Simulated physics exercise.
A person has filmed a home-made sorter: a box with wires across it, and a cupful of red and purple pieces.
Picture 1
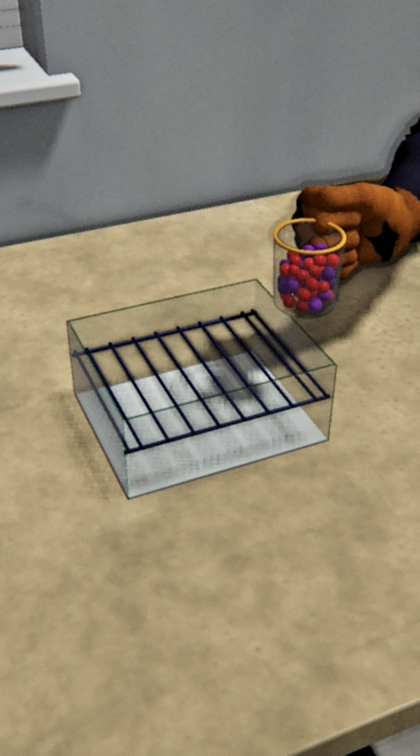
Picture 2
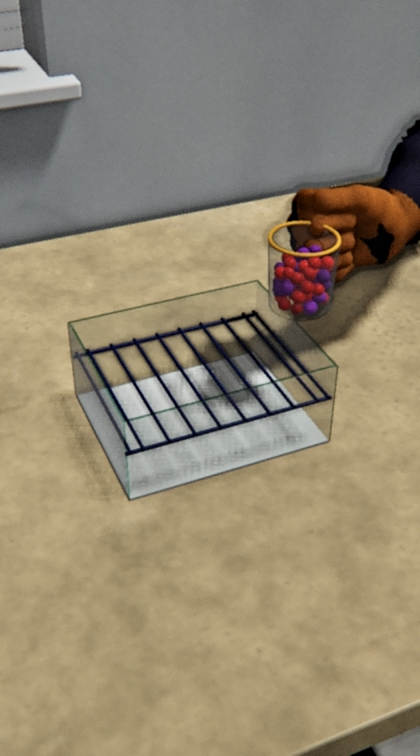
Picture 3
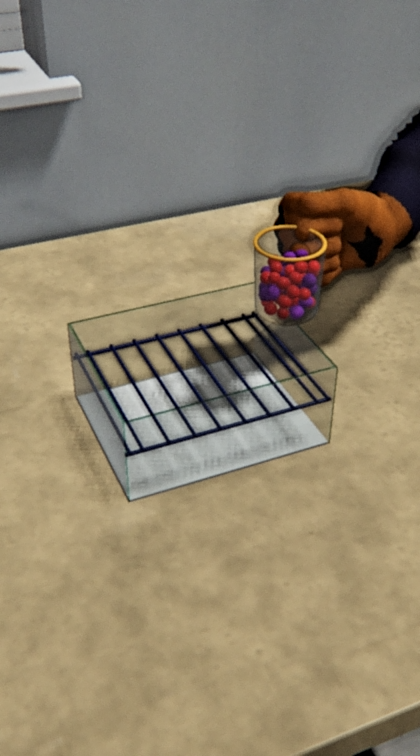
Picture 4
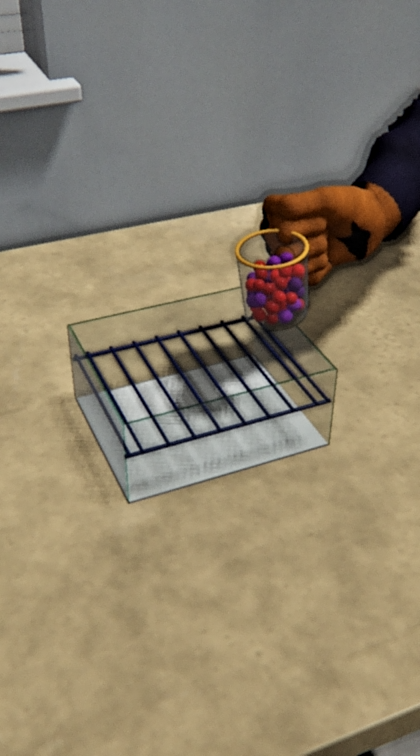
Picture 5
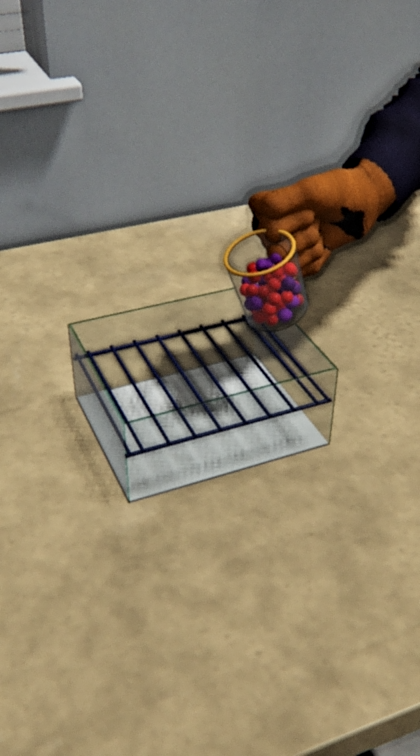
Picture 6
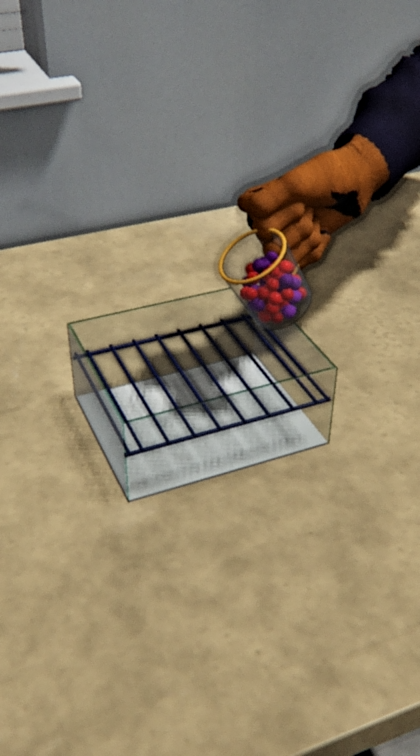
A gloved hand moved a clear cup of red and purple balls leftward to the near side of a clear box with dark wires across it, then tilted the cup toward the box.
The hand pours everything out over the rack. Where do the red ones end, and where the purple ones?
Red pieces get through; purple pieces get through.
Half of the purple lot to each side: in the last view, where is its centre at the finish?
Roughly at (212, 403).
Then, 0.36 s on from there, red ones, the whole lot in the cup; purple ones, the whole lot in the cup.
Then, 0.75 s on from there, red ones, the whole lot in the cup; purple ones, the whole lot in the cup.
Then, 1.20 s on from there, red ones, near a quarter on or over the wires, the bulk under the rack; purple ones, a little on or over the wires, the bulk under the rack.
In the end, red ones, the whole lot under the rack; purple ones, the whole lot under the rack.
